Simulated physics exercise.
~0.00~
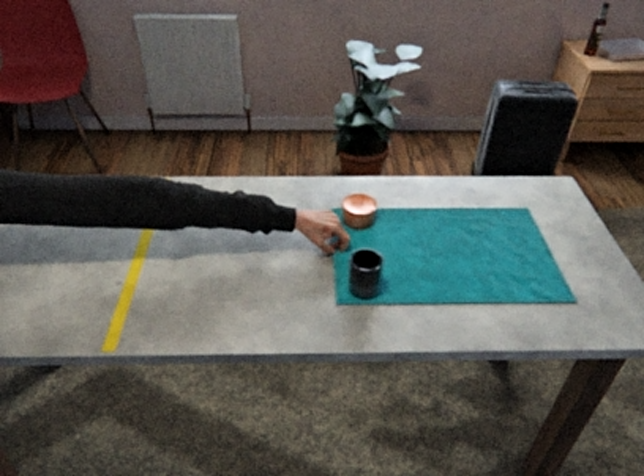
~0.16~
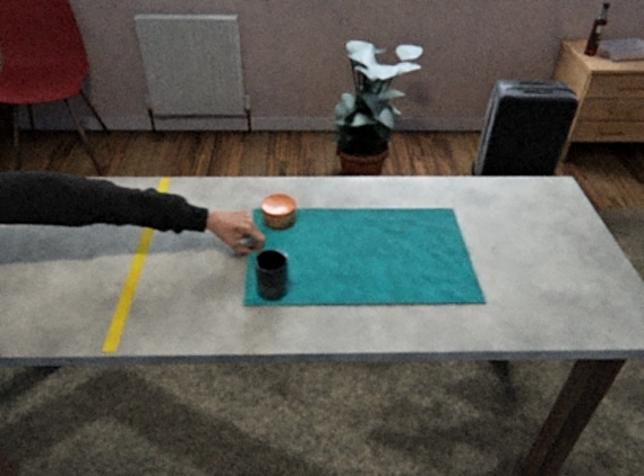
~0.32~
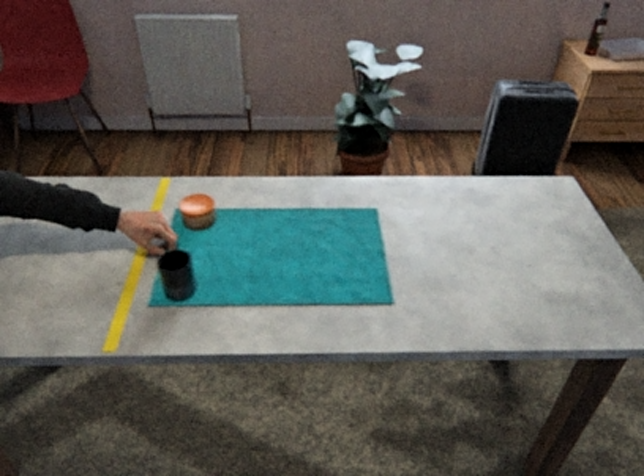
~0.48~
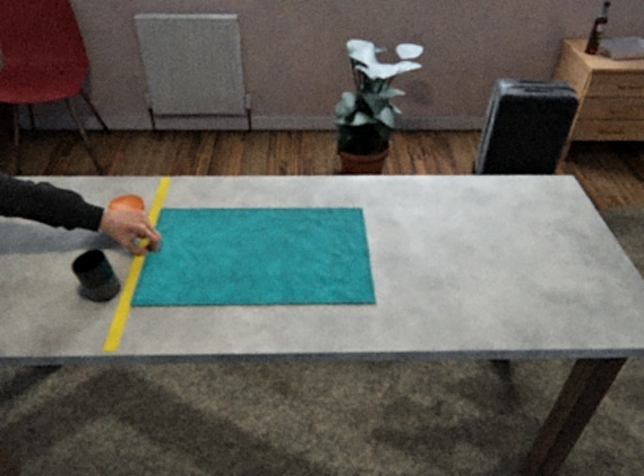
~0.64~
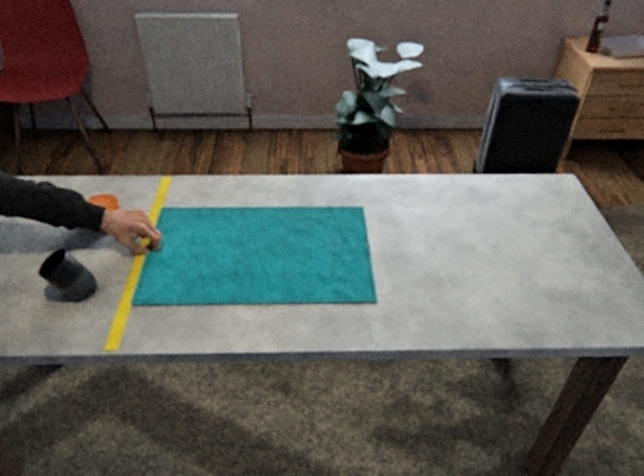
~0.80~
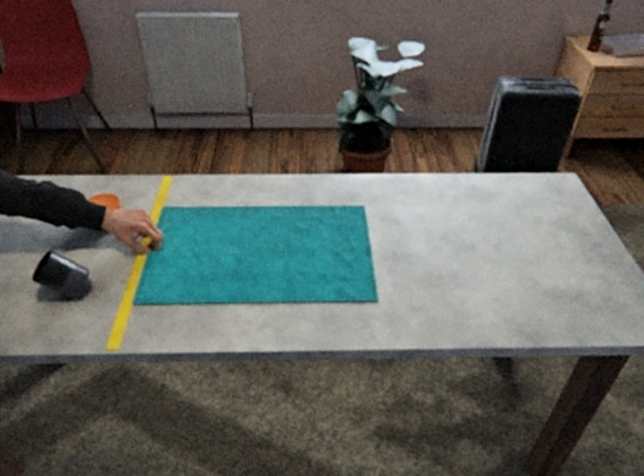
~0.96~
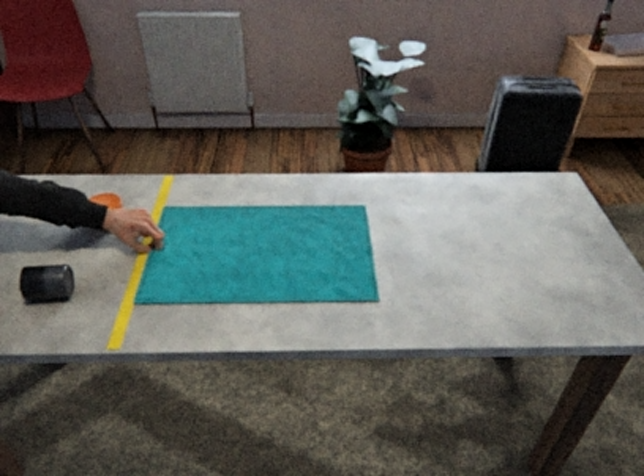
The clip opens on a grey table where a hand in a dark sleeve holds the left edge of a turquoise cloth, with a small orange tub and a black mug standing near that edge. The hand drags the cloth left, and both items ride along upright towards a strip of yellow tape. At the tape the hand and cloth stop, but the tub and mug carry on past the edge onto the bare table. The tub slides to rest partly hidden behind the forearm. The mug leans, tips over and ends lying on its side, left of the tape.
